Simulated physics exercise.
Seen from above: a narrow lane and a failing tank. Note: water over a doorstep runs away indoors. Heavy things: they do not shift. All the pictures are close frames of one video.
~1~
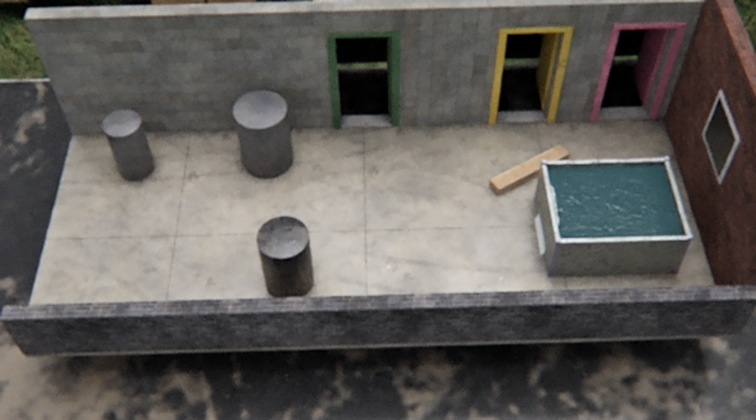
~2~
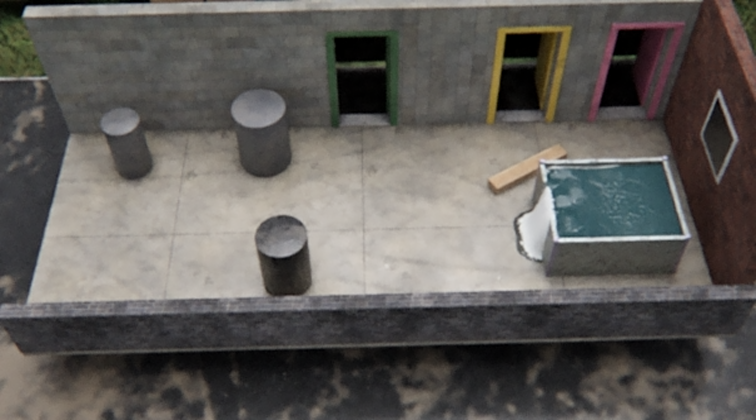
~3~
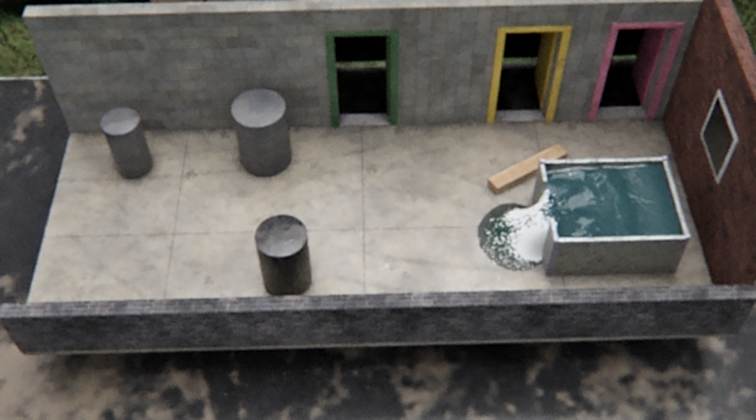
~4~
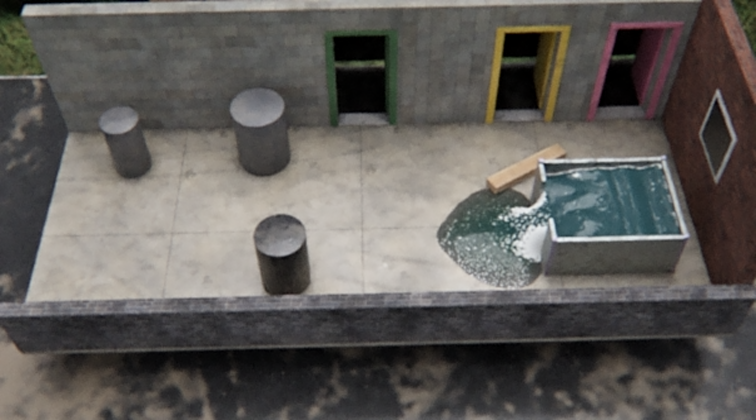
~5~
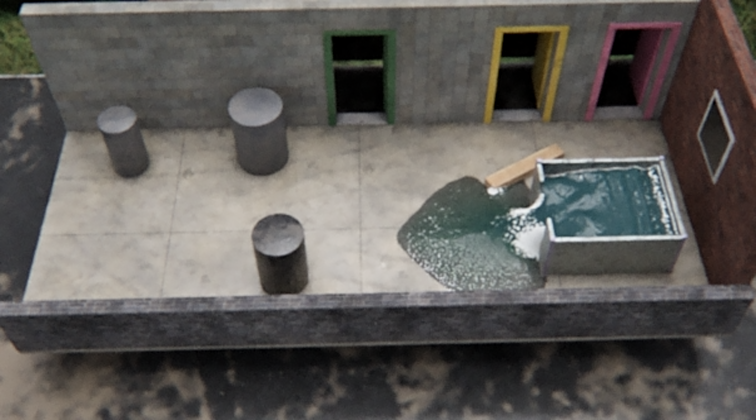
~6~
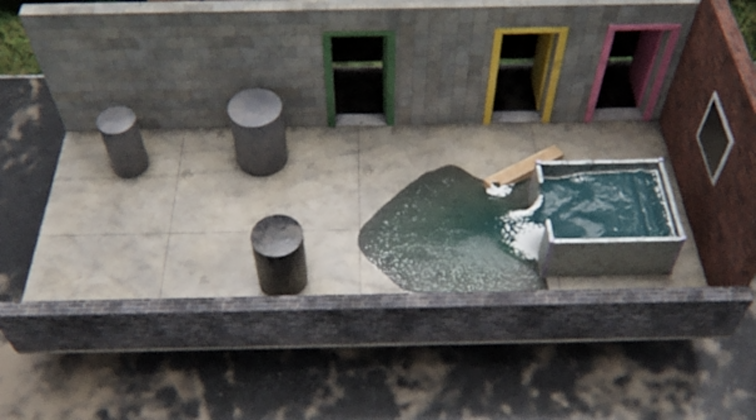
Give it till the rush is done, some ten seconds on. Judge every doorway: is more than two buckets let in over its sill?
At the end, the pink door will keep to two buckets; the green door will go over two buckets; the yellow door will keep to two buckets.
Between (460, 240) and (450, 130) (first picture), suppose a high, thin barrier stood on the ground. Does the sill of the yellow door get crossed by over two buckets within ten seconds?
Reading: The yellow door goes beyond the limit.
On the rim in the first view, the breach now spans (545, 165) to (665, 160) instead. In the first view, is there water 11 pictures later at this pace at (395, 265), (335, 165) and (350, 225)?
In turn: Untouched, untouched, untouched.
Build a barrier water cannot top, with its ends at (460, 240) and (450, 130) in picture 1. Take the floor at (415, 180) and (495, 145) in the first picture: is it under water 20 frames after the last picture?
First spot parched, second spot submerged.
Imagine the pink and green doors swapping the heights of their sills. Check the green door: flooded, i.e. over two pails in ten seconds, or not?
I'd say the green door remains short of it.
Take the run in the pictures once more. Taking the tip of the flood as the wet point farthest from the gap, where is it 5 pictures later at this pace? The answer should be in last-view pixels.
I reckon the front has reached (224, 254) by then.
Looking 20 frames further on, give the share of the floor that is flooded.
It comes out near 75 percent.
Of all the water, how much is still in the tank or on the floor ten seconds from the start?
My reckoning gives about 60 %.
A moment on, water covers 40 % of the floor; the pink door not reached, the green door not reached, the yellow door not reached.
Next, water covers 55 % of the floor; the pink door not reached, the green door under two buckets in, the yellow door not reached.
Then, water covers 75 % of the floor; the pink door not reached, the green door over two buckets in, the yellow door not reached.
Later, water covers 75 % of the floor; the pink door not reached, the green door over two buckets in, the yellow door wet at the sill, nothing in.
In the end, water covers 80 % of the floor; the pink door wet at the sill, nothing in, the green door over two buckets in, the yellow door wet at the sill, nothing in.
